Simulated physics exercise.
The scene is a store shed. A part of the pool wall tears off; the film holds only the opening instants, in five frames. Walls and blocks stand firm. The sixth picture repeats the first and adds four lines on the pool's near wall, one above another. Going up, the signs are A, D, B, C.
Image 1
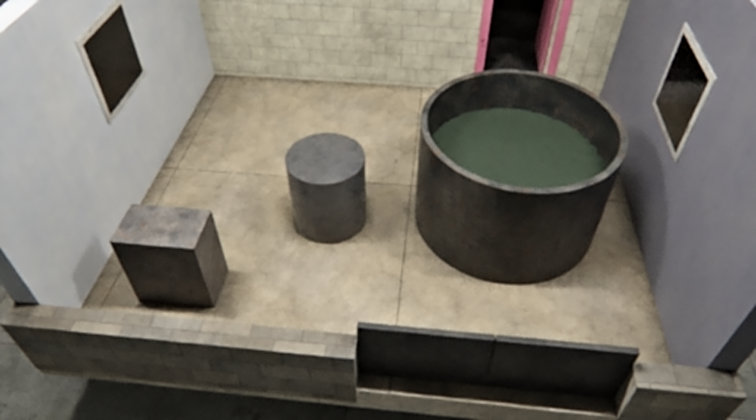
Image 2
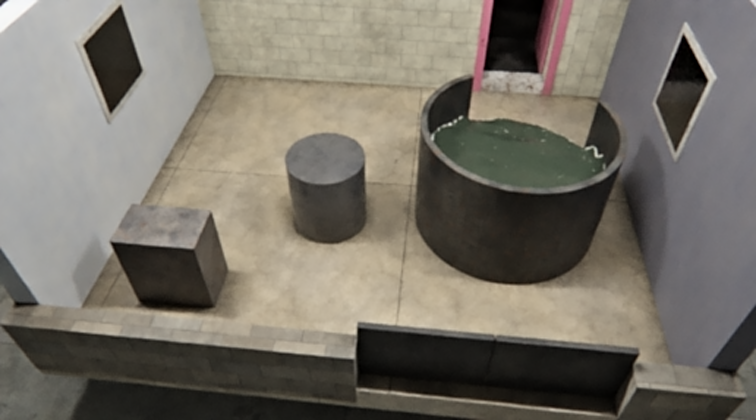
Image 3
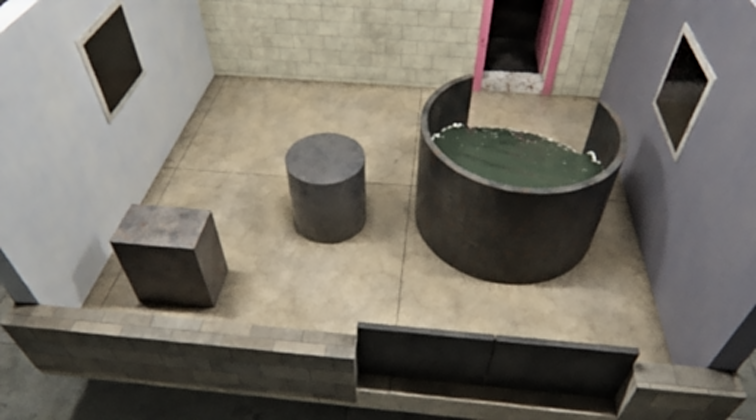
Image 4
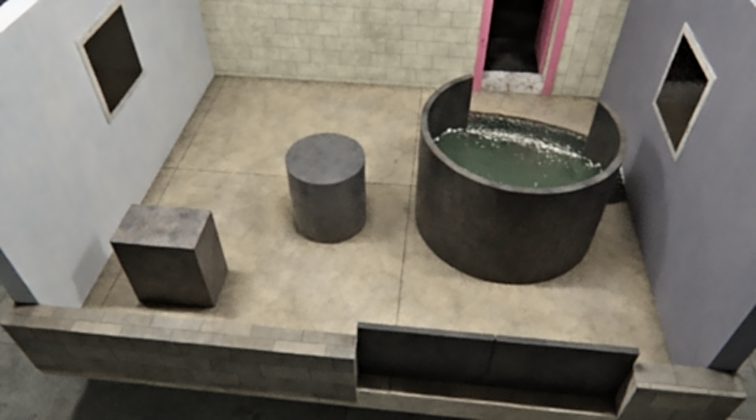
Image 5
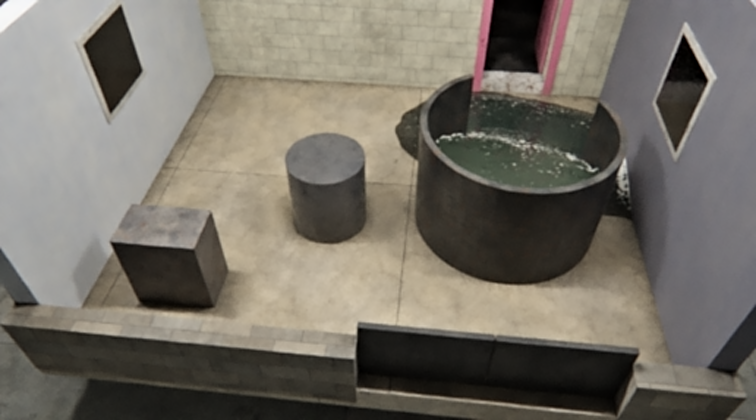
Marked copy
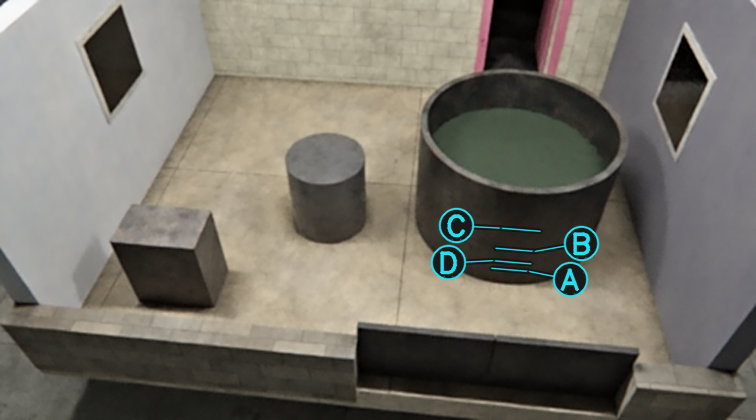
In a store shed, a round pool of still green water lost the back part of its wall near the pink doorway; the water churned white, and some spread onto the floor on both sides behind it.
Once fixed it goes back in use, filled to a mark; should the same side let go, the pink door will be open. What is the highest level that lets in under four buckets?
That is mark D.
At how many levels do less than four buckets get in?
Two.
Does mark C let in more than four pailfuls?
Yes, that goes wrong.
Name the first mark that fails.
That is mark B.
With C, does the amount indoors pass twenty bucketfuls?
Yes, it does.
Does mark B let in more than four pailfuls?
Yes.
In cyan, A at (510, 269); B at (515, 249); C at (520, 229); D at (512, 262); from the bottom up A, D, B, C.
For mark A, nothing gets over.
For mark B, about 10 bucketfuls get in.
For mark C, dozens of bucketfuls pour in.
For mark D, a bucket or two gets in.
